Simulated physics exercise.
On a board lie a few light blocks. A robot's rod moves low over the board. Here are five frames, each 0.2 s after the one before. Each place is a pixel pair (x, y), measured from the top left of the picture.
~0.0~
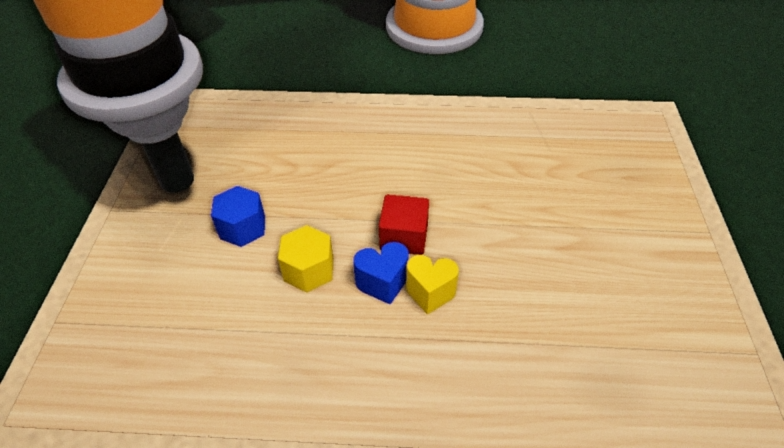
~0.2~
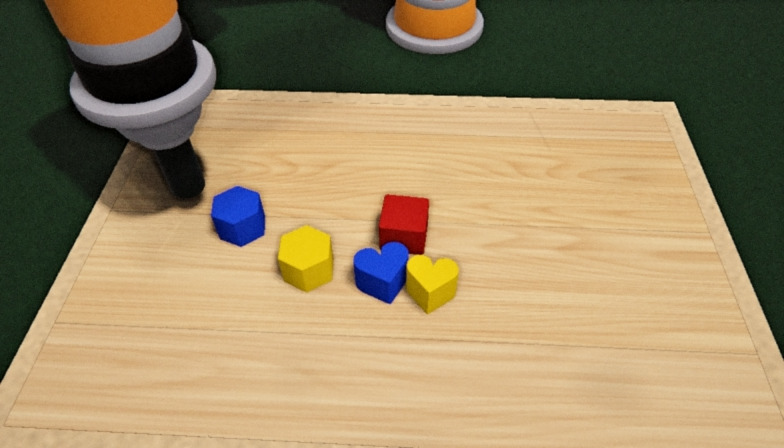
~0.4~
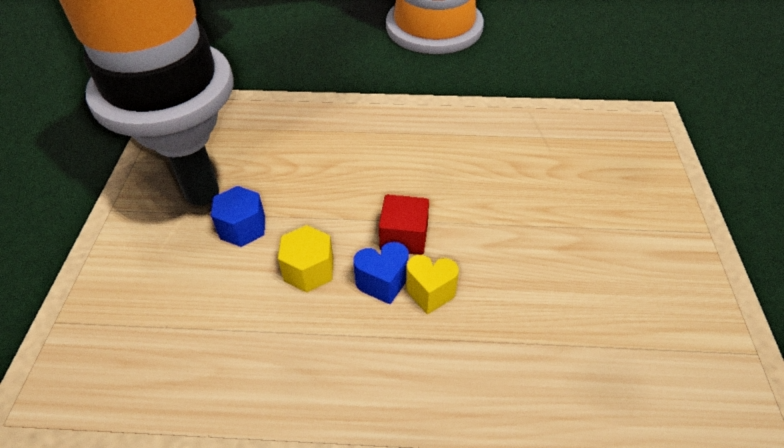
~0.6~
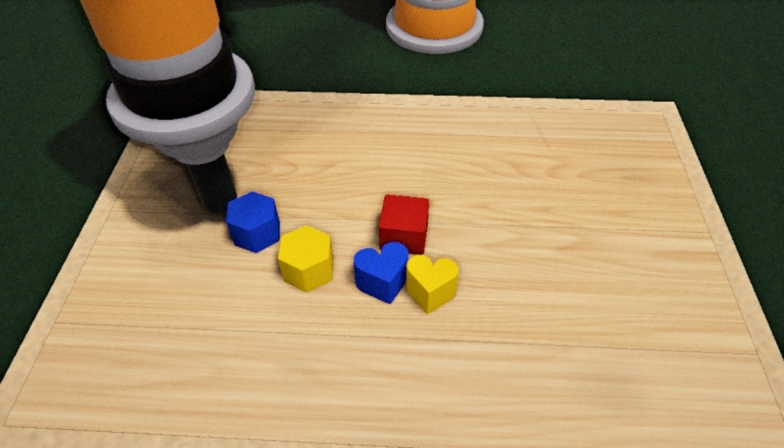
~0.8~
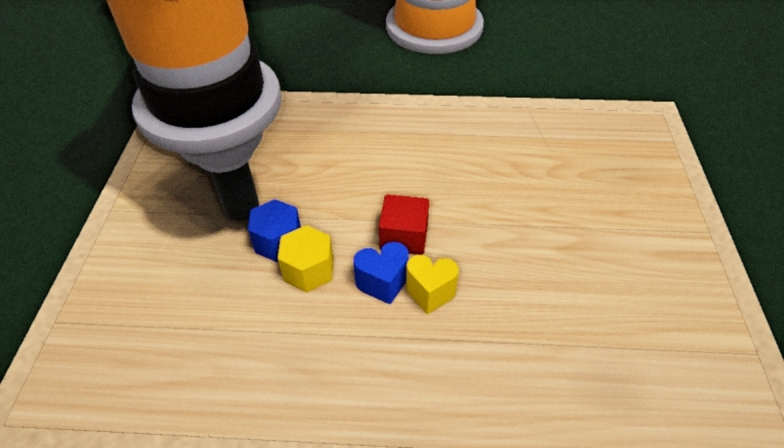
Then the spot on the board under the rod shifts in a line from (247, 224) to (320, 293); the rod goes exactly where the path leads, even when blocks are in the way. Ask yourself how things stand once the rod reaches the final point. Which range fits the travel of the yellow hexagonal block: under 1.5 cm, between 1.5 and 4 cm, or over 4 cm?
Over 4 cm.
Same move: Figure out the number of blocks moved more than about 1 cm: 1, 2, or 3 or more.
Blocks moved: Three or more.
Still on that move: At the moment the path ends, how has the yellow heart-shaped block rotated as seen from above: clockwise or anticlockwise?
Looking down, it rotates clockwise.
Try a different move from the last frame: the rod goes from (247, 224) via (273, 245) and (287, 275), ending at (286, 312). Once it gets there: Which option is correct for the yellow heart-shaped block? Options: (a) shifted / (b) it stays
That would be a.
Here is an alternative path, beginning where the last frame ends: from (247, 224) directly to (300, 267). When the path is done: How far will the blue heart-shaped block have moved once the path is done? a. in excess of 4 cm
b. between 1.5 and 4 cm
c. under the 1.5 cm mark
I choose b.
The first path, step by step. One third of the way, rod at (266, 231); blue hexagonal block at (299, 240); yellow hexagonal block at (334, 268); blue heart-shaped block at (389, 261), turned 15° anticlockwise.
Two thirds of the way, rod at (291, 254); blue hexagonal block at (326, 266); yellow hexagonal block at (358, 299); blue heart-shaped block at (404, 270), turned 75° anticlockwise; yellow heart-shaped block at (451, 265), turned 30° clockwise.
At the end, rod at (318, 279); blue hexagonal block at (356, 291); yellow hexagonal block at (392, 326); blue heart-shaped block at (406, 272), turned 85° anticlockwise; yellow heart-shaped block at (452, 264), turned 30° clockwise.
